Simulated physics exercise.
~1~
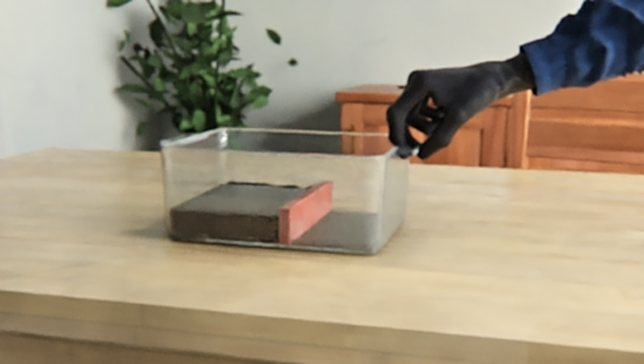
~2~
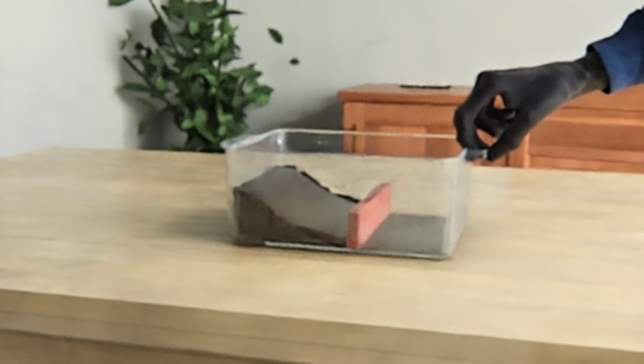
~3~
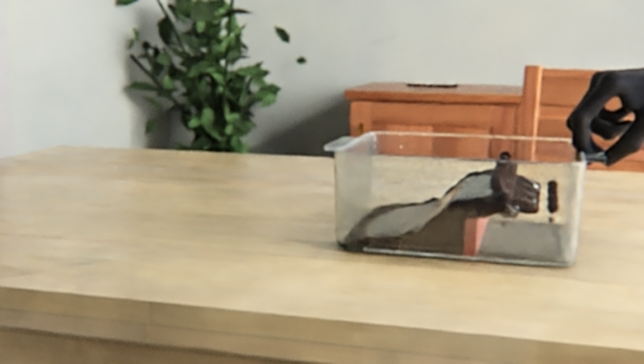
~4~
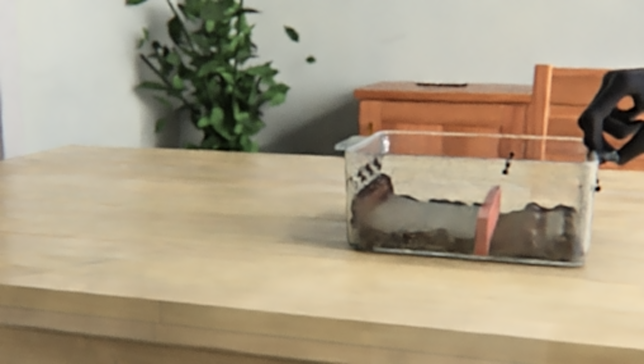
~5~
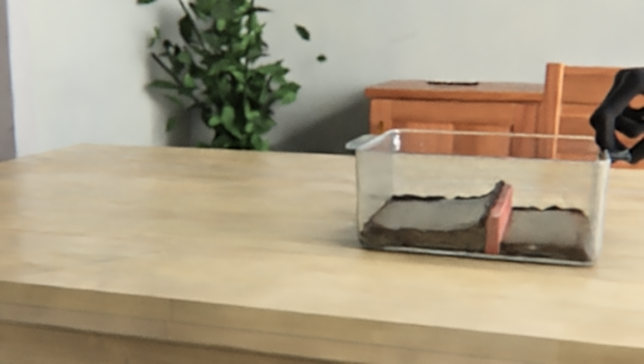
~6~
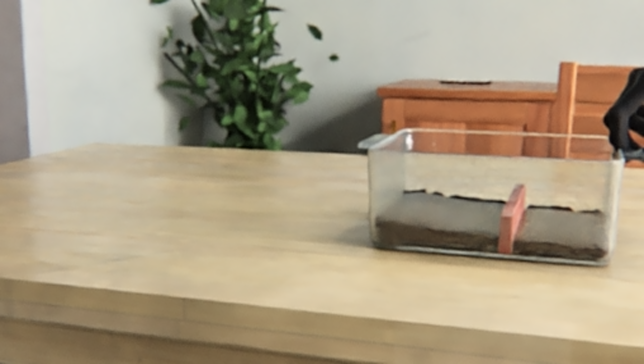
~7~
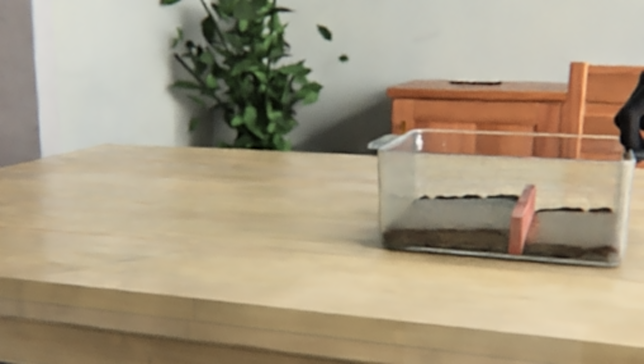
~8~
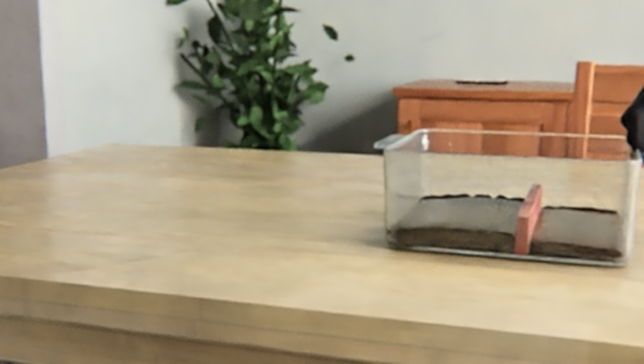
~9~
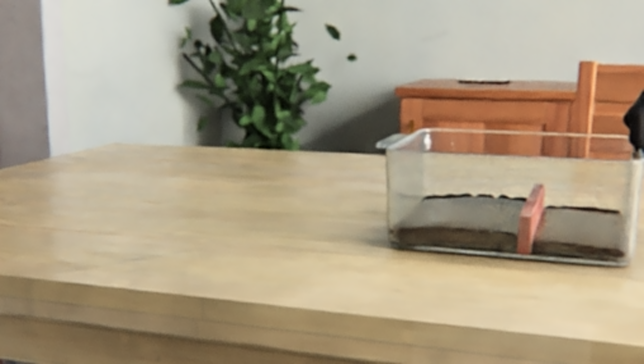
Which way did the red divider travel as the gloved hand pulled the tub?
The red divider travelled to the right, along with the clear tub.
